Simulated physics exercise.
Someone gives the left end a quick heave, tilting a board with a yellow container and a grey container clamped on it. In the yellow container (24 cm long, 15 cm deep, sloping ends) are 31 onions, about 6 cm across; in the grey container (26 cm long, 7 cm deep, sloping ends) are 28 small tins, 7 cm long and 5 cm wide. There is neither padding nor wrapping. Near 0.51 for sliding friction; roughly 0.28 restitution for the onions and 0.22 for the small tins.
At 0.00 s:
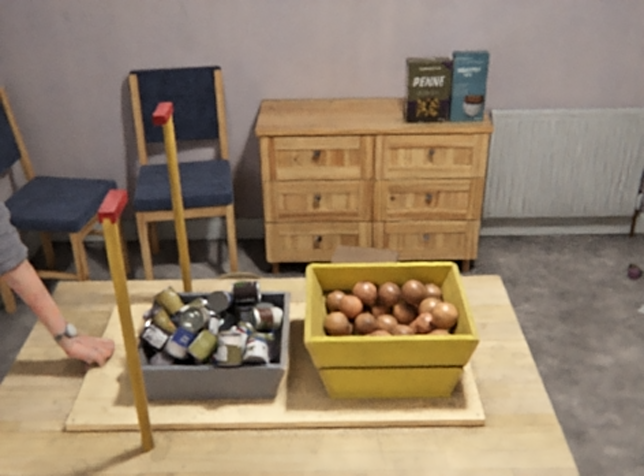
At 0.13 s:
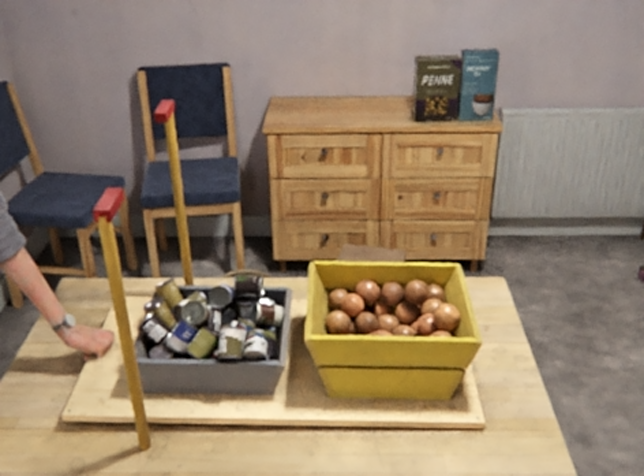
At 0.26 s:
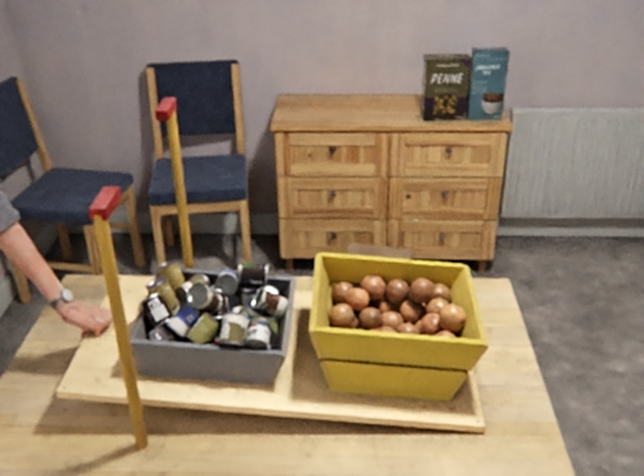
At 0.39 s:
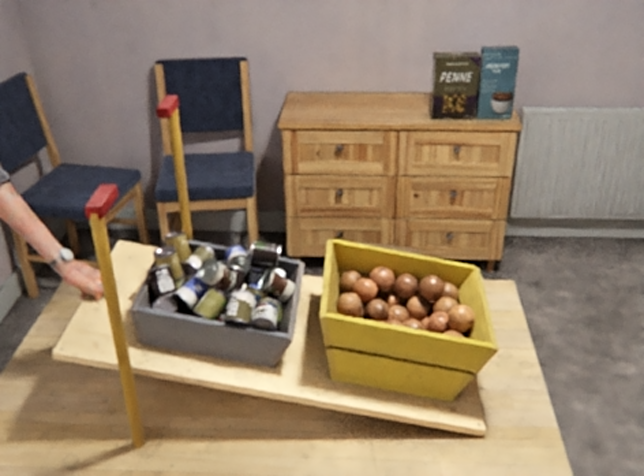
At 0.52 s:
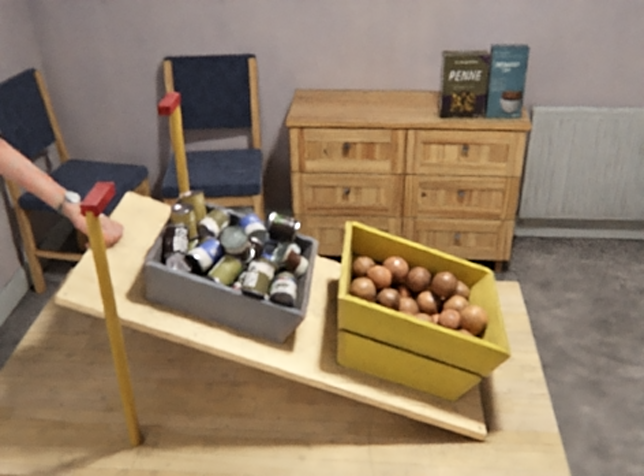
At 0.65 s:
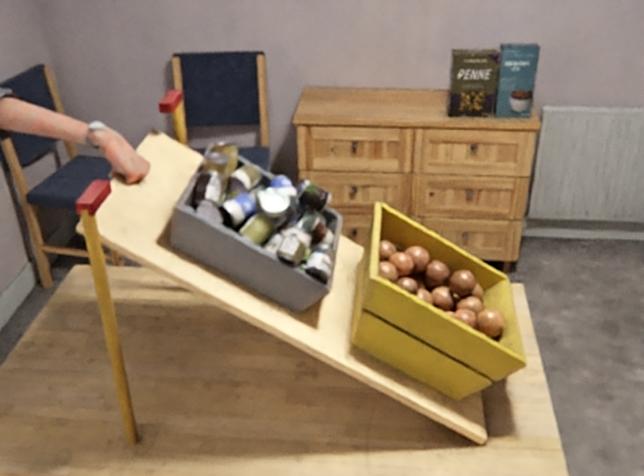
A hand reaches in from the left to a pale board on a wooden table, seen from slightly above, with blue chairs, a drawer unit and a radiator behind. On the board sit a grey container of small tins at left and a yellow container of onions at right, beside two red-topped yellow posts. The hand steadily raises the board's left end into a steep slope, both containers tilting with it, as the camera drifts slightly.
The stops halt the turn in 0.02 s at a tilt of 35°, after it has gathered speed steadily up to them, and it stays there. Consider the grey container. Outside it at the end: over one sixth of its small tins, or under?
Over one sixth.
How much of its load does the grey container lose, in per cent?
I'd say close to 50 per cent, give or take.
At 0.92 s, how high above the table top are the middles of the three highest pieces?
Close to 48 cm up.
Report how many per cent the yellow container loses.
For the yellow container, roughly 0 percent.
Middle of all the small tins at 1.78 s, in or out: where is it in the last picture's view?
I'd say near (335, 252).
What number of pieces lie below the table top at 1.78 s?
The number is close to 8.
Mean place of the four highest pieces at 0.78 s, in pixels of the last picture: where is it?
(274, 145).
After 0.68 s, the lift is arrested.
After 0.78 s, tilt 35°; the yellow container has all 31 and the grey container is down by 1 of 28.
After 0.92 s, tilt 35°; the yellow container has all 31 and the grey container is down by 5 of 28.
After 1.18 s, tilt 35°; the yellow container has all 31 and the grey container is down by 14 of 28.
Outcome (at 1.78 s), the yellow container has all 31 and the grey container is down by 14 of 28. Asked share, 14 of 28, 50 per cent.
